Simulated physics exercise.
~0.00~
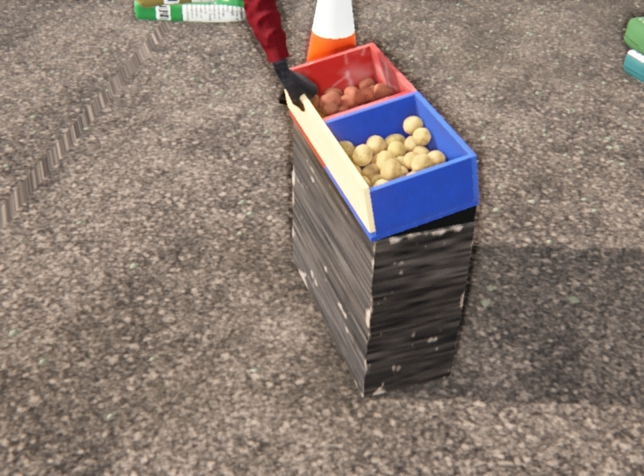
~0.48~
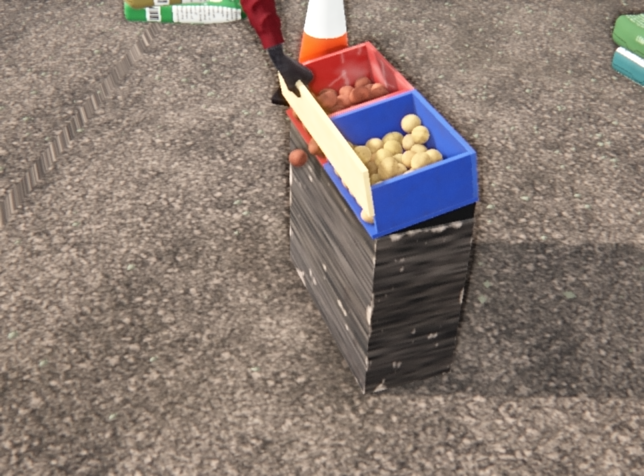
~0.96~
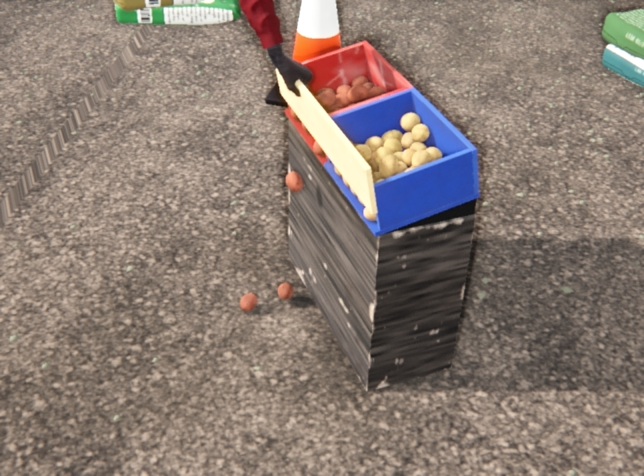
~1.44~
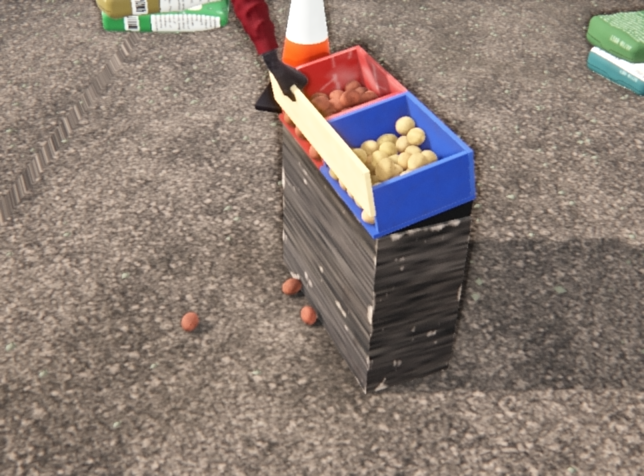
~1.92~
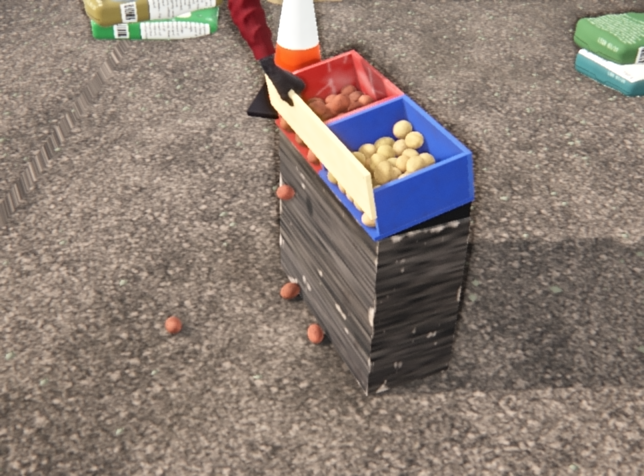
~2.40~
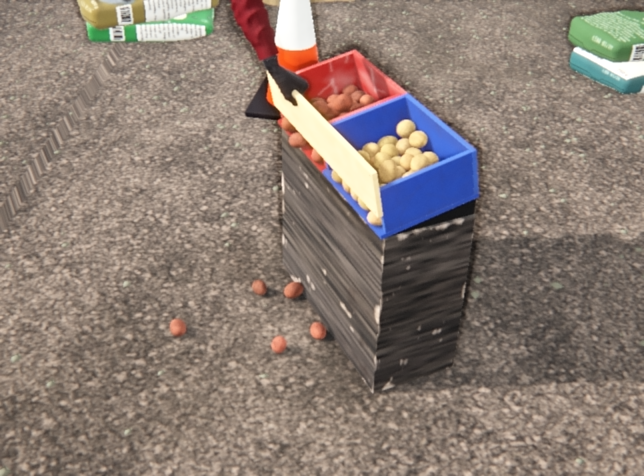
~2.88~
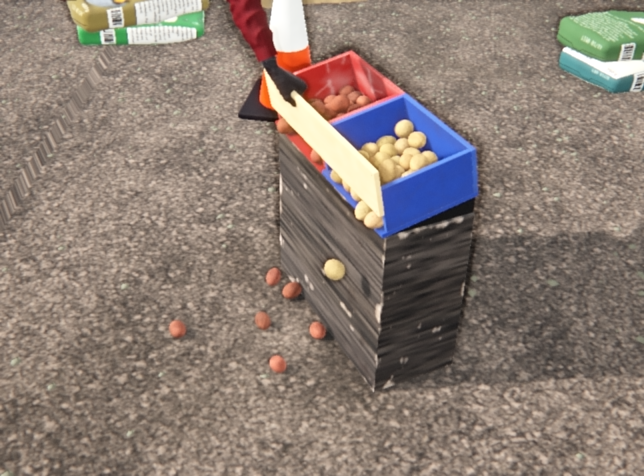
The footage shows a gloved hand raising a pale gate along the left side of a blue hopper and a red hopper on a dark stand; several red potatoes drop to the ground, then one yellowish potato falls from the blue hopper, while most stay inside.
